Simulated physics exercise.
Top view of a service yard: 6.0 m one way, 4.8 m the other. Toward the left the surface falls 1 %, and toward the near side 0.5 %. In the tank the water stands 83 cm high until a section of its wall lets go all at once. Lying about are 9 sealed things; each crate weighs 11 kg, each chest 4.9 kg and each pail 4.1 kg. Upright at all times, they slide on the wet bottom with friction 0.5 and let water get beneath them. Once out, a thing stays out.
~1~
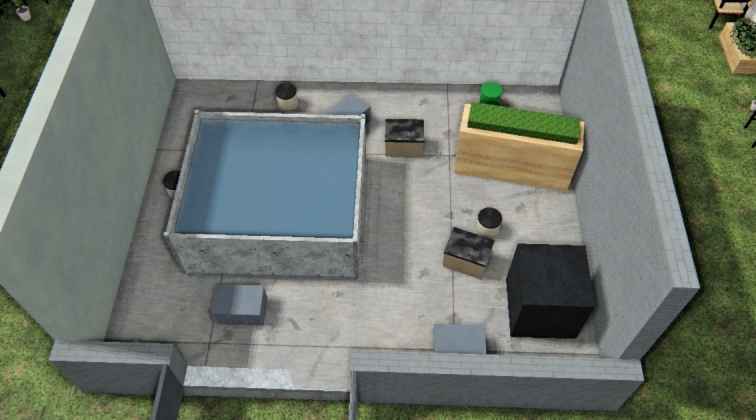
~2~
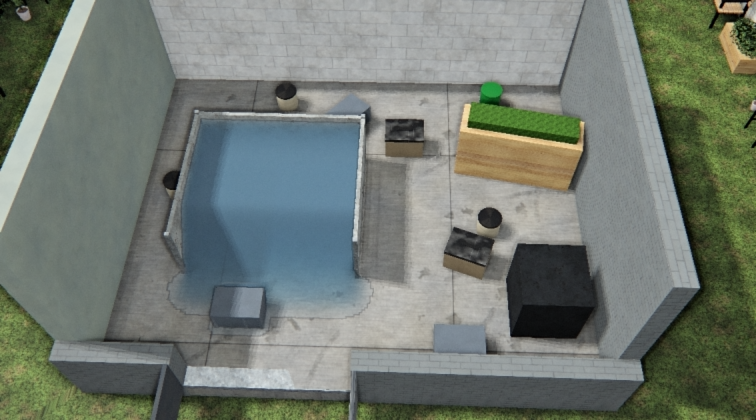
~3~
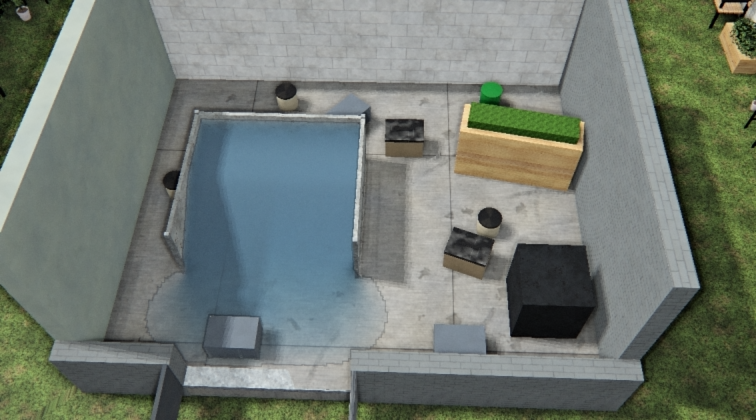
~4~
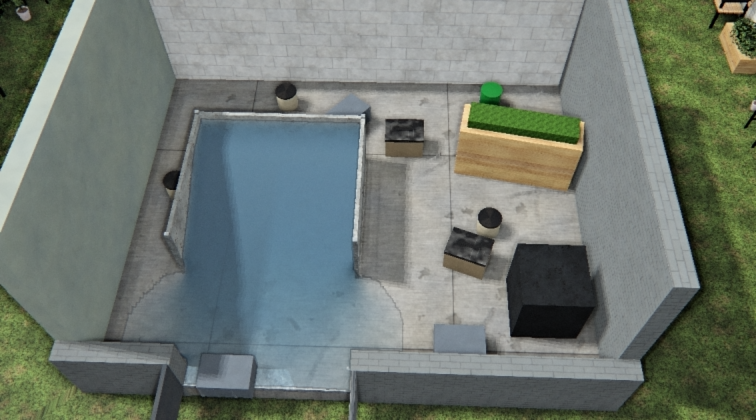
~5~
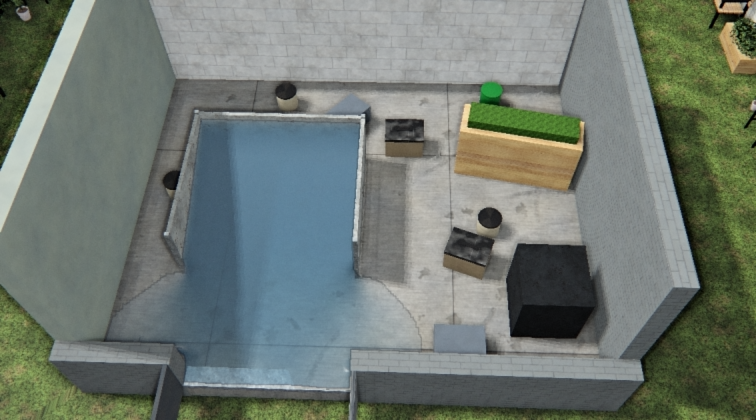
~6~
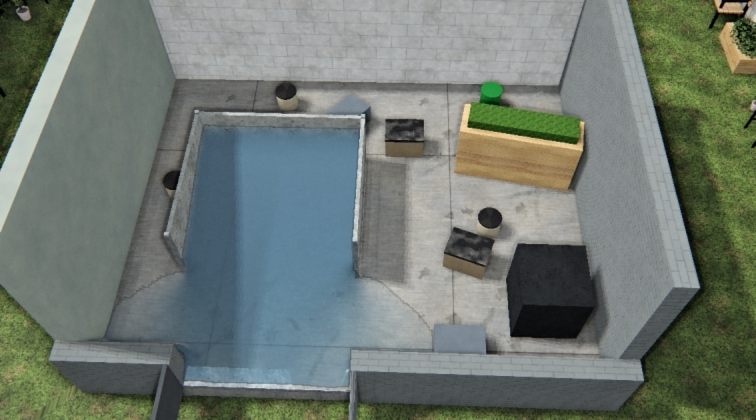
At the start, a square stone-walled tank full of water stands in a walled yard among boxes, pails and a planter. Its near wall disappears and water spreads across the paving toward the near opening, pushing a grey chest along until it leaves view, while the other objects stay put.
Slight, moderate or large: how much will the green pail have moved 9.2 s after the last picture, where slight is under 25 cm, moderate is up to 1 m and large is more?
Its move will be negligible.
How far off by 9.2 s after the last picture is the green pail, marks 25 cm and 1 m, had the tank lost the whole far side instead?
Result: Green pail displaced far.
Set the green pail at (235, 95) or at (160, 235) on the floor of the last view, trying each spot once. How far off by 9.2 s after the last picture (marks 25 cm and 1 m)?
Respectively: It is shoved a long way; it is shoved a long way.
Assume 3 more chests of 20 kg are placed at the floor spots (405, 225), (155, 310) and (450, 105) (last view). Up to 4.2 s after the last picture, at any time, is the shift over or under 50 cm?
One by one: Below the mark, beyond the mark, below the mark.
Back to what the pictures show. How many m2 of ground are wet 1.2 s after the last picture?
About 13 m2.
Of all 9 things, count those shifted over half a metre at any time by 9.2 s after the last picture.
Result: 8.
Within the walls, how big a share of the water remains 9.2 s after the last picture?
30 %.
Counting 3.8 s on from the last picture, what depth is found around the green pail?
Depth approx. 0 cm.
Then, 1.2 s after the last picture the green pail is near (492, 89), 0.0 m from its start, aground; 1 of 9 are out; 0 afloat.
Then, 3.8 s after the last picture the green pail is near (492, 89), 0.0 m from its start, aground; 1 of 9 are out; 0 afloat.
Then, 6.2 s after the last picture the green pail is near (495, 90), 0.1 m from its start, aground; 1 of 9 are out; 3 afloat.
Then, 9.2 s after the last picture the green pail is near (497, 94), 0.1 m from its start, afloat; 1 of 9 are out; 5 afloat.
